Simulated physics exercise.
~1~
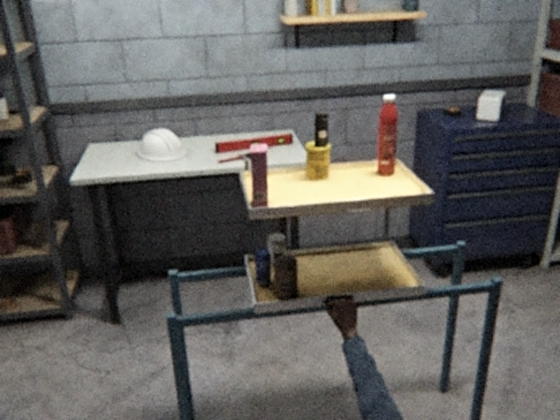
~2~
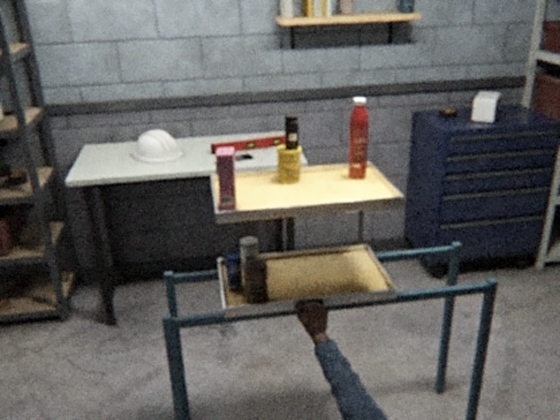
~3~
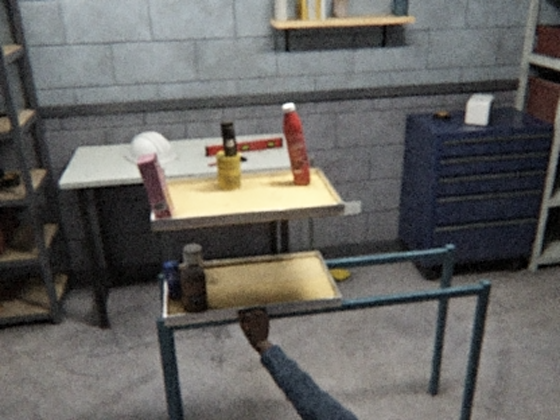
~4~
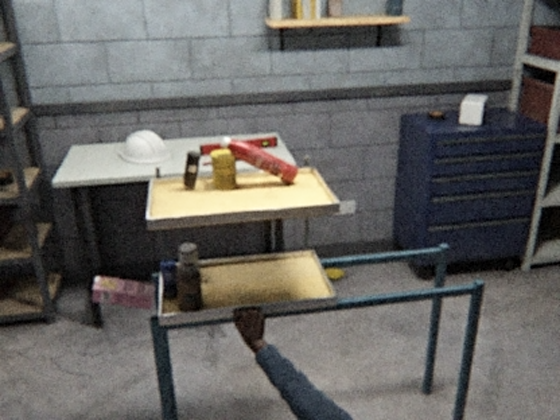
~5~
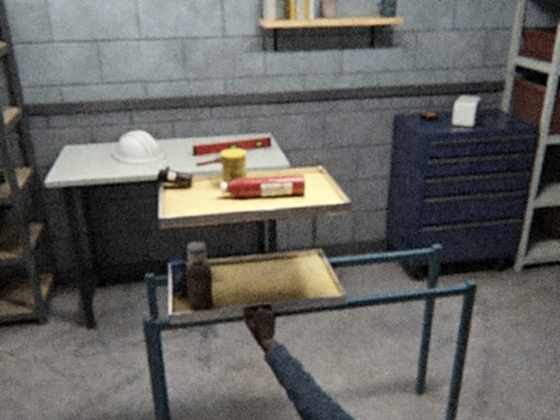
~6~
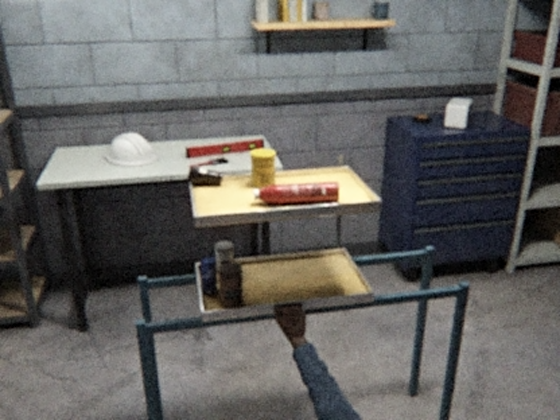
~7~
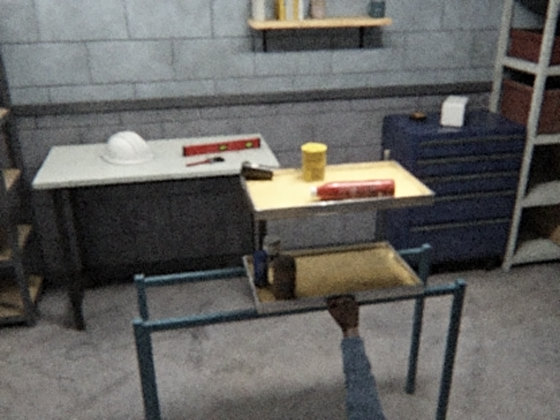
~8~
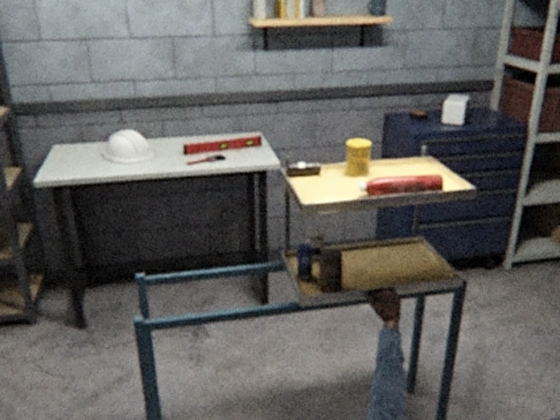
A two-level tray slides left, toppling a bottle and shaker and dropping a pink carton, then right.
